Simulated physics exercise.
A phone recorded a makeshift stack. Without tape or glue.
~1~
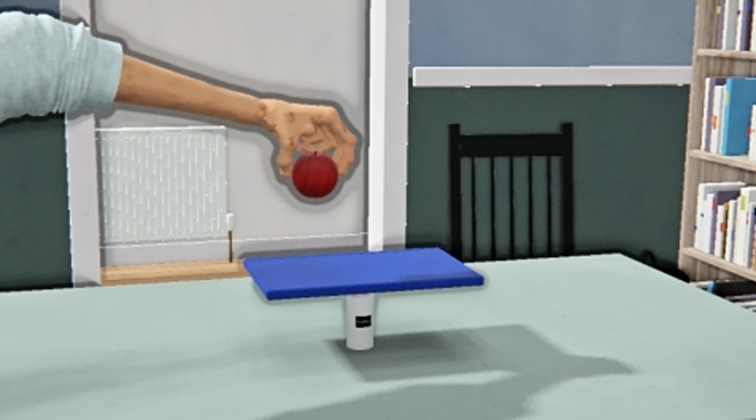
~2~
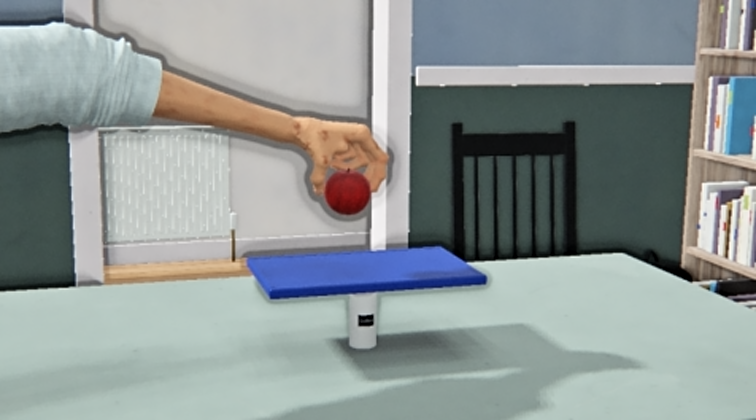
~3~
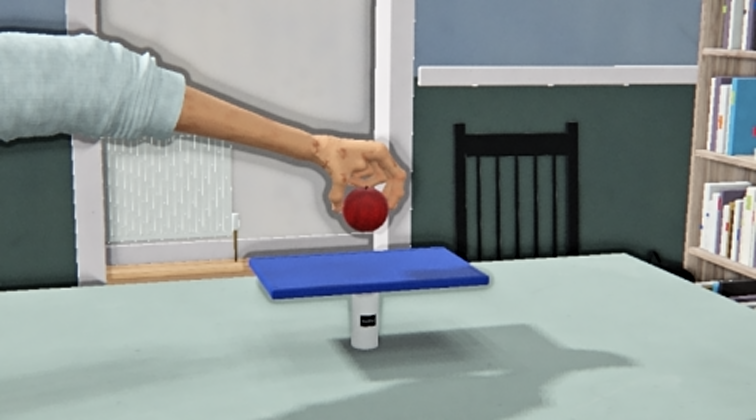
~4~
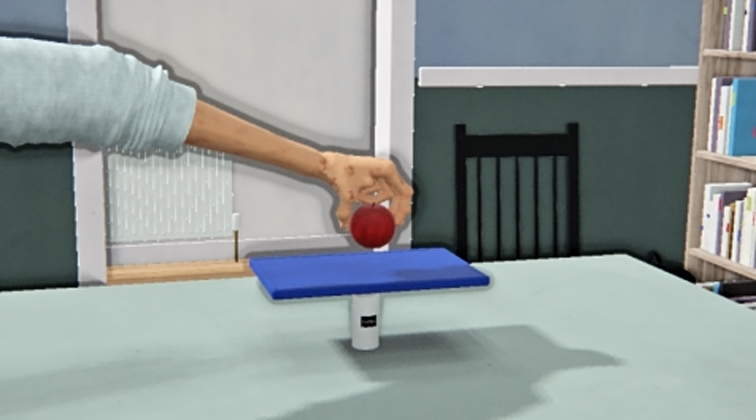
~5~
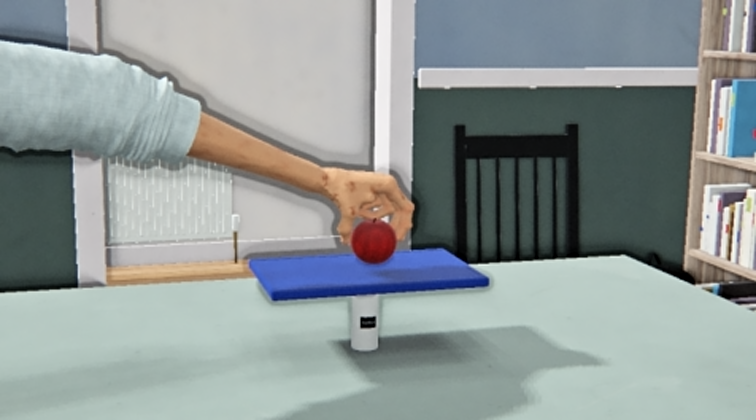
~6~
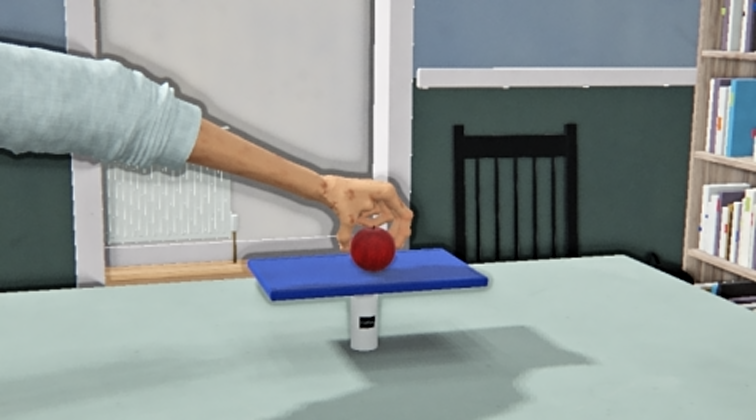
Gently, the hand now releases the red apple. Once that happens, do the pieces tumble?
The stack survives.
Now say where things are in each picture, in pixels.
The first picture shows still above its spot; red apple (315, 175); white shaker (360, 311).
The second picture shows still above its spot; red apple (348, 192); white shaker (363, 311).
The third picture shows still above its spot; red apple (365, 209); white shaker (365, 311).
The fourth picture shows still above its spot; red apple (372, 226); white shaker (366, 311).
The fifth picture shows still above its spot; red apple (374, 242); white shaker (365, 312).
The sixth picture shows in place under the hand; red apple (373, 249); white shaker (364, 312).
Then, 0.20 s after the last picture, nothing has stirred.
Then, 0.50 s after the last picture, red apple resting near (373, 250).
At rest, all 3 in place. Seen from the same camera at the end, red apple near (373, 250). The stack keeps its balance.
